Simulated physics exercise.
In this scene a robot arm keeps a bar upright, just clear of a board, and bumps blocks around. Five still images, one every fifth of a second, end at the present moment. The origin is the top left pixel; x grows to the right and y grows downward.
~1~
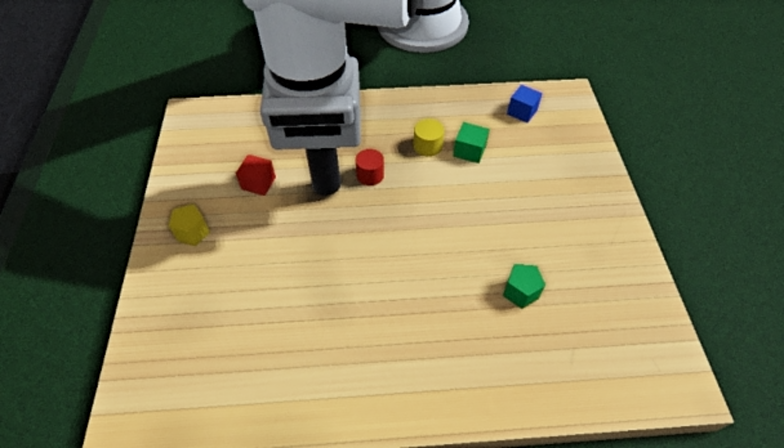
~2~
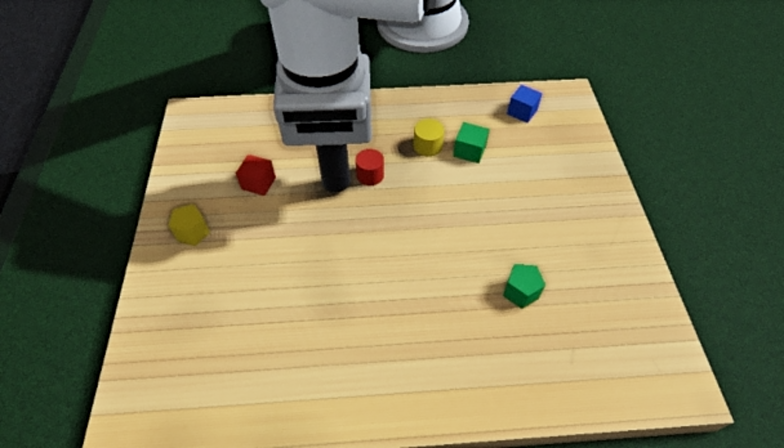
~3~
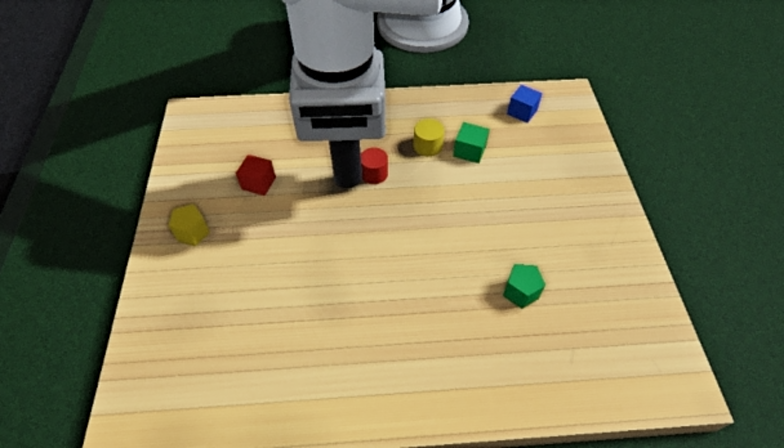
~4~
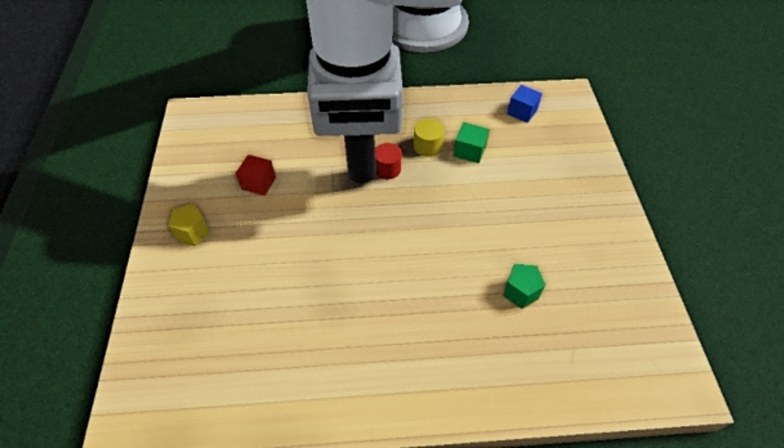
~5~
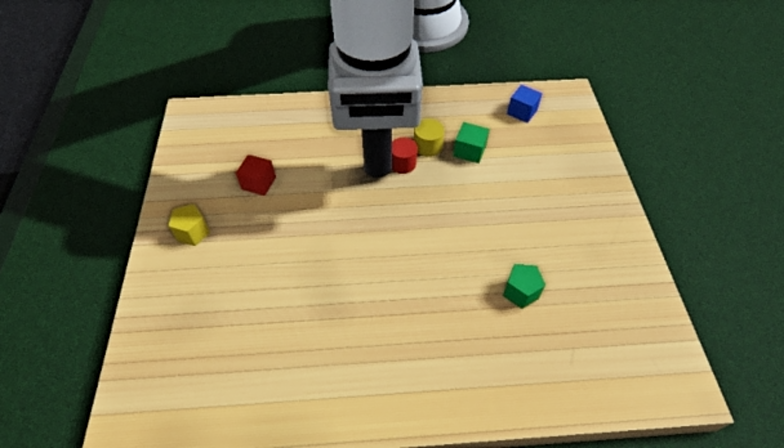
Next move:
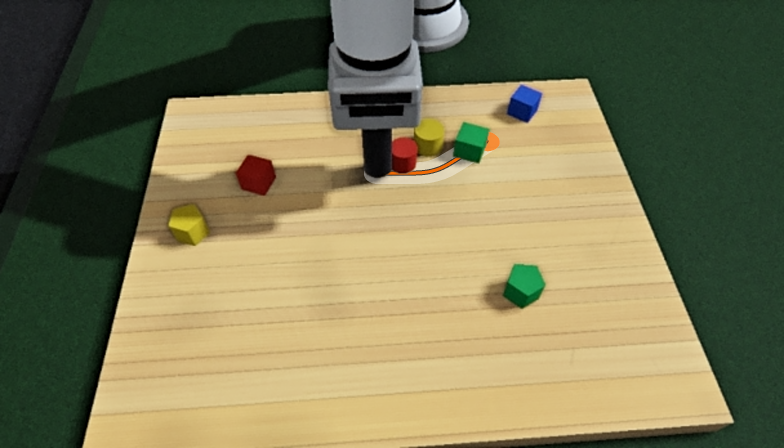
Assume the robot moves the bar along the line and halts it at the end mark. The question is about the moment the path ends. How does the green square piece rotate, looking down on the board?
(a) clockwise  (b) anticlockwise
a: Clockwise.
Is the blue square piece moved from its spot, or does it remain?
That block remains where it is.
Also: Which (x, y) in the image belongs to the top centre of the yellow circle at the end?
It will likely be found at (439, 106).
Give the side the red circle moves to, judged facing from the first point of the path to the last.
That's a shift to the left.
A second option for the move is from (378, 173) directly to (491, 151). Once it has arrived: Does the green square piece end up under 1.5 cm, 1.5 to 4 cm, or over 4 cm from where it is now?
The over 4 cm band.
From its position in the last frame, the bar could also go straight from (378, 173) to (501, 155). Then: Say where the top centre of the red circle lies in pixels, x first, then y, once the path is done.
It sits at (476, 122).
The drawn path runs from (378, 173) through (420, 173) and (456, 160) to (486, 141).
On the path given first. One third of the way, bar at (421, 167); red circle at (438, 140); yellow circle at (440, 119).
Two thirds of the way, bar at (457, 154); red circle at (459, 123); yellow circle at (440, 107); green square piece at (488, 124), turned 65° clockwise.
At the end, bar at (487, 135); red circle at (466, 112); yellow circle at (439, 106); green square piece at (506, 110), turned 105° clockwise; blue square piece not moved.
